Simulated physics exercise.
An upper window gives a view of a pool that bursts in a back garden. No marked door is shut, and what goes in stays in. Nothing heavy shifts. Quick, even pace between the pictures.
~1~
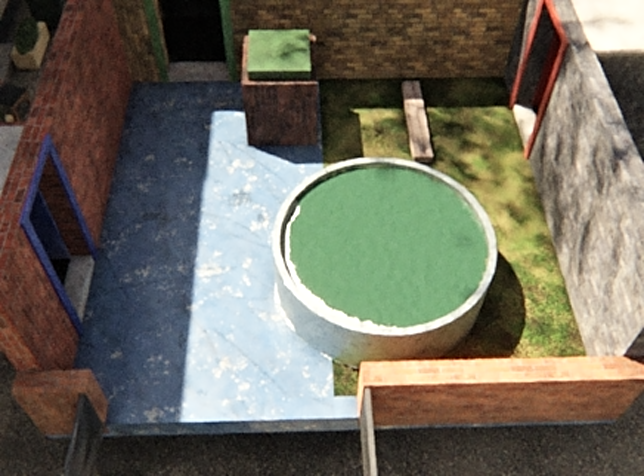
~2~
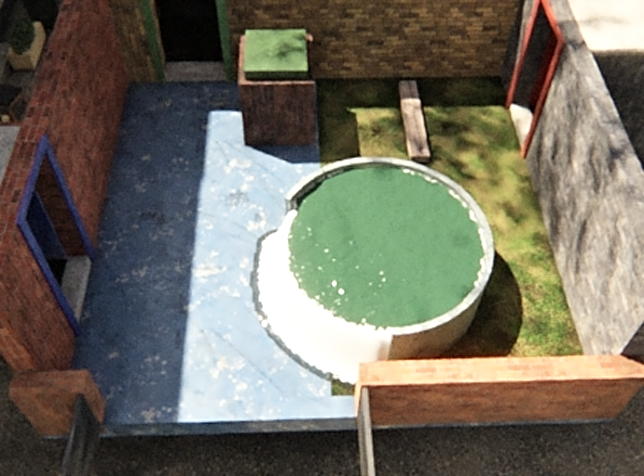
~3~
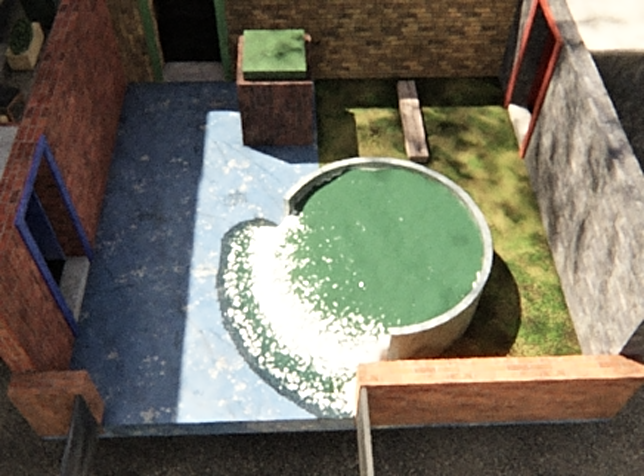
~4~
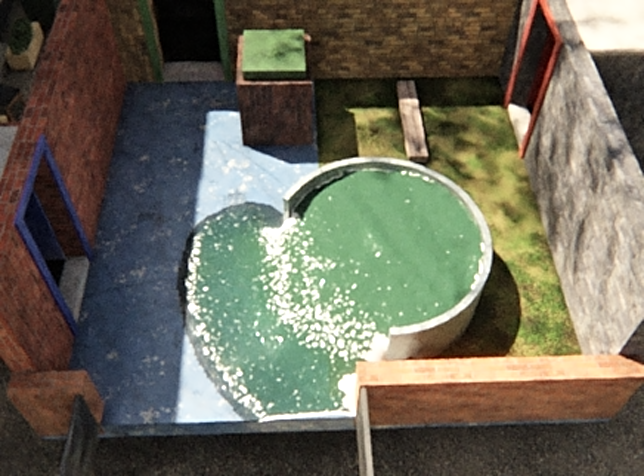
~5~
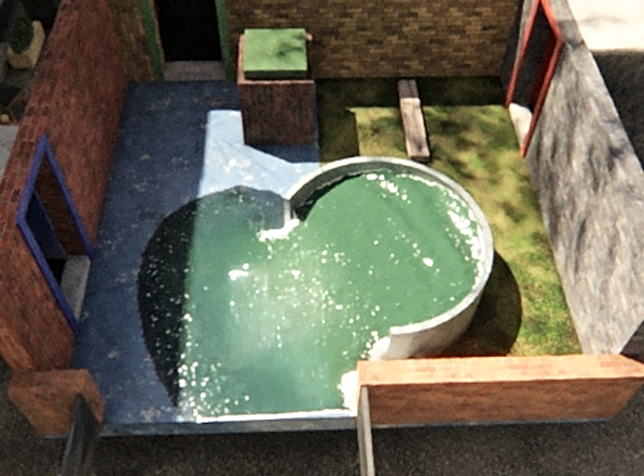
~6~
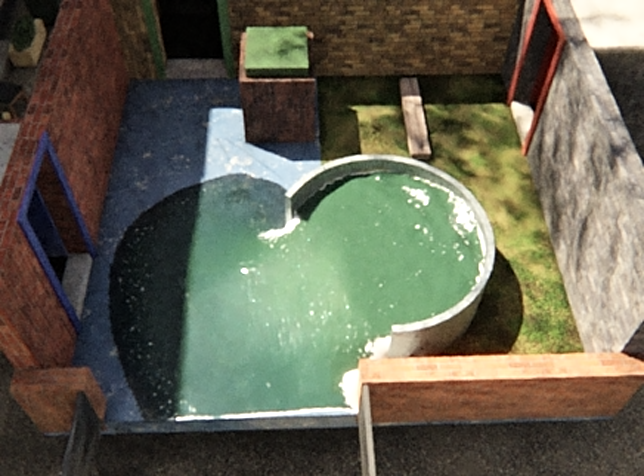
A walled back garden is seen from above, as if from an upper window, with blue paving on the left and grass on the right. A round pale-walled pool of green water stands between a blue door frame on the left, a red one on the right and a green-topped brick block behind. The pool's left side opens, and foaming water bursts out and spreads leftward across the paving in a widening green sheet, while the view stays almost still.
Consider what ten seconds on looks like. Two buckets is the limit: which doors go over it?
As I see it, the red door will keep to two buckets. The blue door will go over two buckets. The green door will keep to two buckets.
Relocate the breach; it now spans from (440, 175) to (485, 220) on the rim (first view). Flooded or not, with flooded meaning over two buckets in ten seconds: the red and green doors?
Note: Red door crosses the line, green door misses the line.
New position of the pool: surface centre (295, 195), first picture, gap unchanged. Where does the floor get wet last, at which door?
I'd pick the red-painted one.
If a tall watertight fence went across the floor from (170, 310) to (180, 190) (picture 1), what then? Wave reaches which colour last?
That is the one in red.
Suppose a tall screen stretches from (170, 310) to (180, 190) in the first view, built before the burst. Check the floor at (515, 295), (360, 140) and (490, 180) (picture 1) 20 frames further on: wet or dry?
Submerged; submerged; untouched.
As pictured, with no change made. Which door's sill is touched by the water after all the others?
Door: The red-painted one.
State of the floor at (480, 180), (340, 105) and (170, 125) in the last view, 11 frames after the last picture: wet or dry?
Taking them as listed, they are spared, spared and waterlogged.
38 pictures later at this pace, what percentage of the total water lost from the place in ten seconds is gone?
I'd put it at 90 per cent.
A moment on, water covers 45 % of the floor; the red door not reached, the blue door over two buckets in, the green door not reached.
Next, water covers 45 % of the floor; the red door not reached, the blue door far over two buckets in, the green door not reached.
Then, water covers 60 % of the floor; the red door not reached, the blue door far over two buckets in, the green door wet at the sill, nothing in.
Later, water covers 80 % of the floor; the red door not reached, the blue door far over two buckets in, the green door wet at the sill, nothing in.
In the end, water covers 95 % of the floor; the red door wet at the sill, nothing in, the blue door far over two buckets in, the green door wet at the sill, nothing in.
